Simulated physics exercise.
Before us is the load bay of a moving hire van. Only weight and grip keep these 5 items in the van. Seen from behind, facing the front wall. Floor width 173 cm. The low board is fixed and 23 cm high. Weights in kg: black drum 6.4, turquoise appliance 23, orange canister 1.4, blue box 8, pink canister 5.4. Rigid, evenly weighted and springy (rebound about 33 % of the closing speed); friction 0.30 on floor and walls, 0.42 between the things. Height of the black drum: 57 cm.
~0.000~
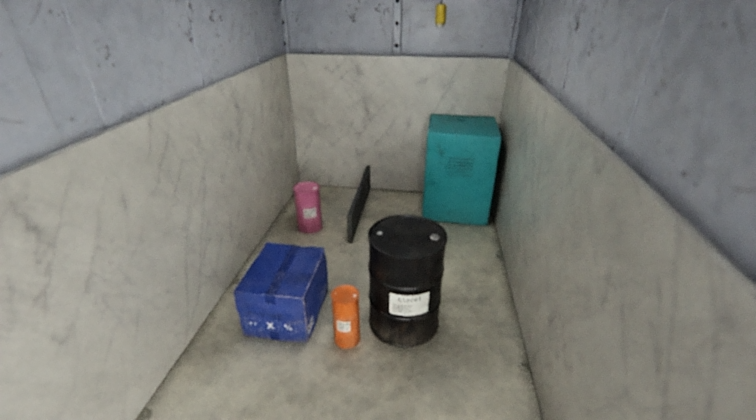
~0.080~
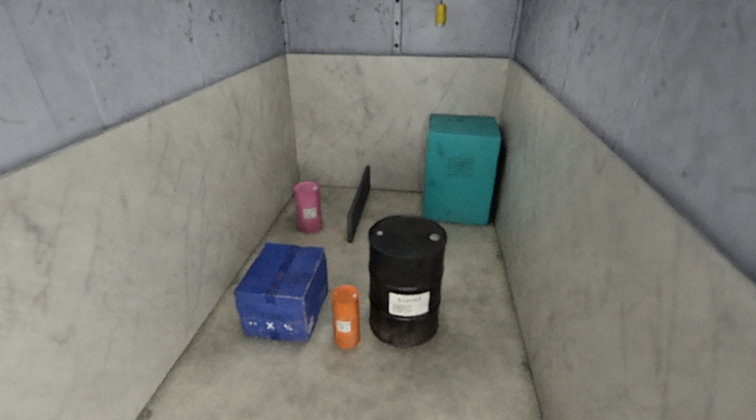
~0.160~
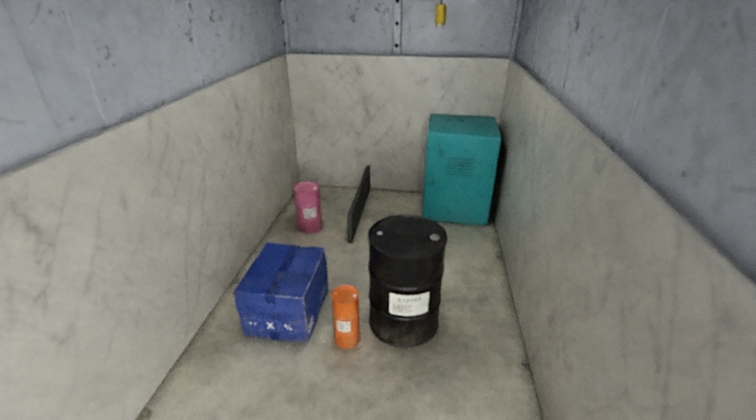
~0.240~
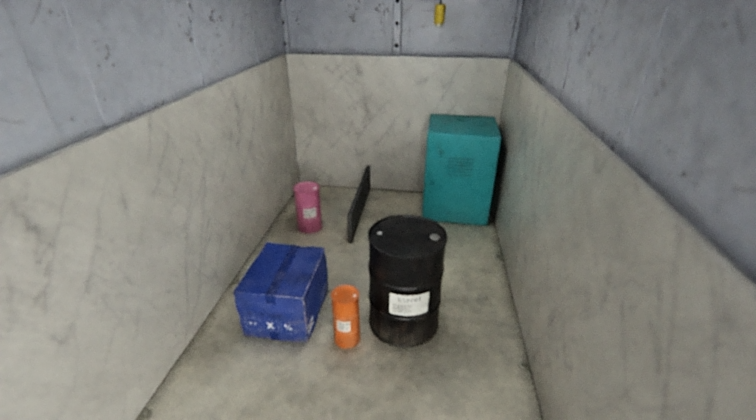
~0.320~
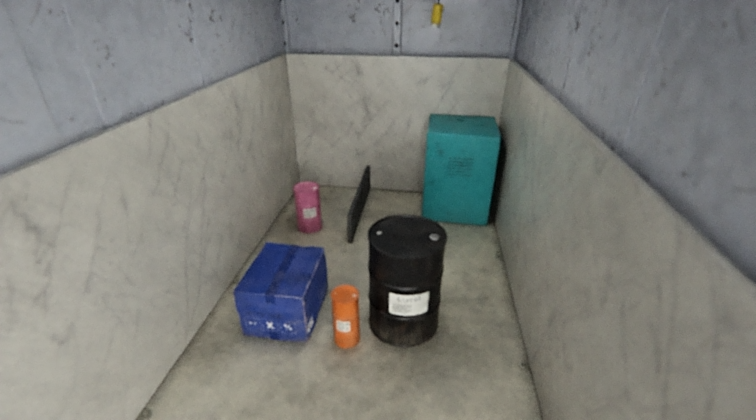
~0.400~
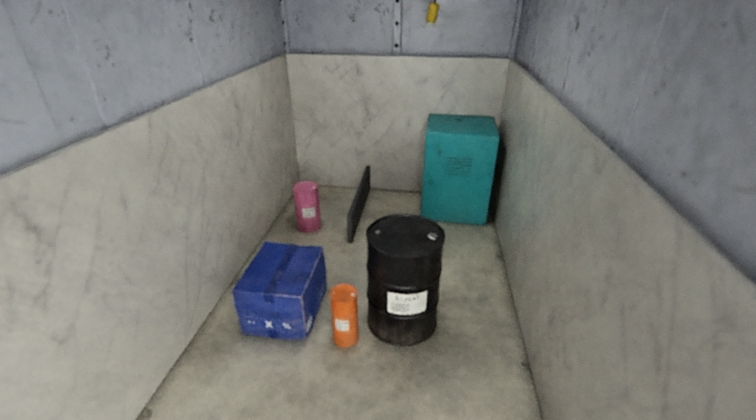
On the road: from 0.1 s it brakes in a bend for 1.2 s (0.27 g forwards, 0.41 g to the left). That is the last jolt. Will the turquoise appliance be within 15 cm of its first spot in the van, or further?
The turquoise appliance ends elsewhere.
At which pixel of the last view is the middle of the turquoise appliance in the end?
Around (410, 165).
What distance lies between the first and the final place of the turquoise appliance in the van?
Some 40 cm.
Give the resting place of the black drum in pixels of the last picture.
At about (332, 223).
By 0.60 s, force 0.27 g forwards, 0.41 g left; turquoise appliance 8 cm from its spot near (449, 167); blue box 9 cm from its spot; orange canister 9 cm from its spot.
By 0.80 s, force 0.27 g forwards, 0.41 g left; turquoise appliance 16 cm from its spot near (439, 166); blue box 25 cm from its spot; pink canister 24 cm from its spot.
By 1.00 s, force 0.27 g forwards, 0.41 g left; turquoise appliance 25 cm from its spot near (427, 165); black drum 47 cm from its spot; orange canister 46 cm from its spot.
By 1.10 s, force 0.22 g forwards, 0.33 g left; turquoise appliance 30 cm from its spot near (421, 165); black drum 60 cm from its spot; orange canister 48 cm from its spot.
When it is over (1.9 s), not toppled but over 15 cm from the start, black drum, turquoise appliance, orange canister, blue box and pink canister. In the last view, turquoise appliance near (410, 165).
